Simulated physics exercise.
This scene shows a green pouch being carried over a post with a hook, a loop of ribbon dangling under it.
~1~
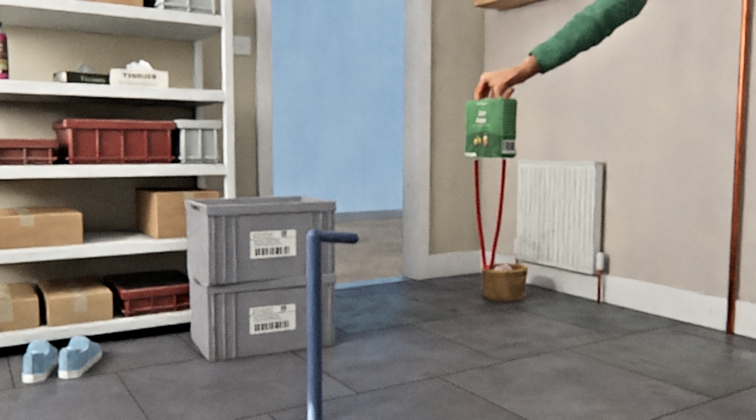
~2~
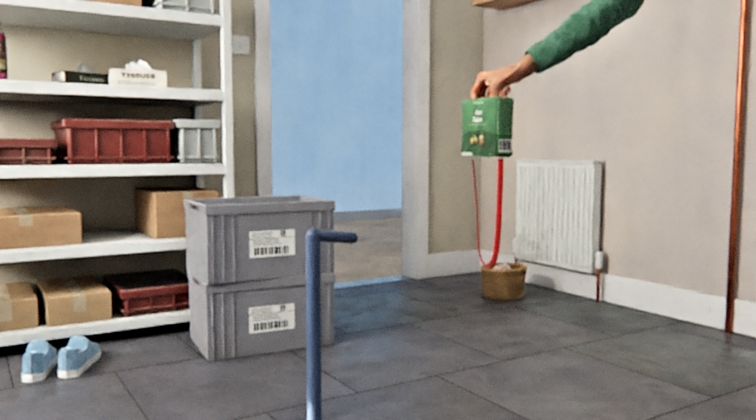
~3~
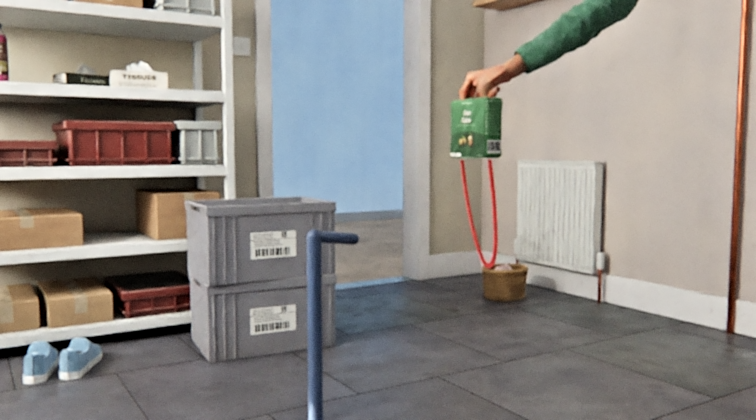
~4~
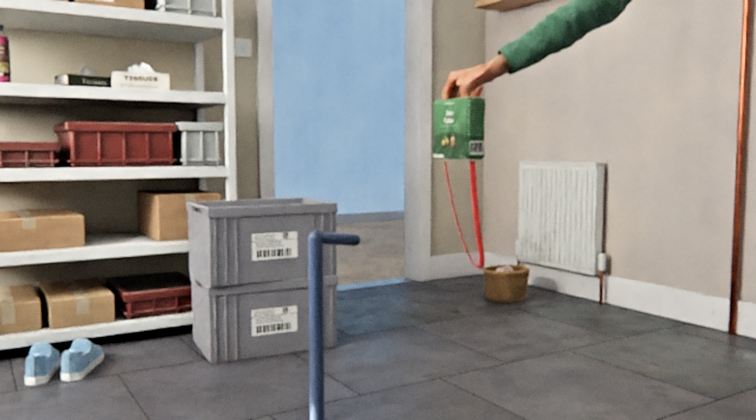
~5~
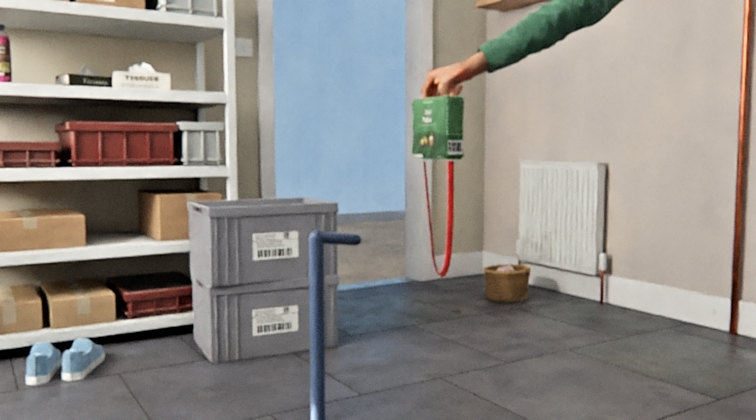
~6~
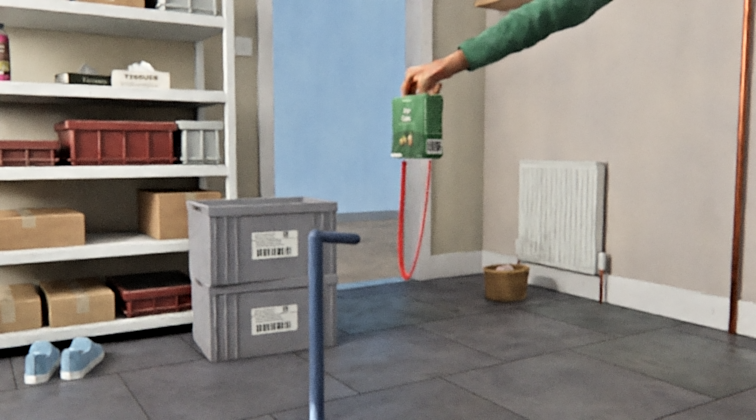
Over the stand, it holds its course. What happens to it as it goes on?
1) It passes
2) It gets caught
Option 2: It gets caught.
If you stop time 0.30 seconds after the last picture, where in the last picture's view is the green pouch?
Roughly (377, 126).
Then, 0.30 s later than the last view, pouch nearing the post near (377, 126).
Then, 0.70 s later than the last view, pouch over the post near (319, 125).
Then, 1.12 s later than the last view, pouch past the post near (250, 123).
Finally, pouch past the post near (222, 123); loop tight round the post, hand stopped. The green pouch gets caught.
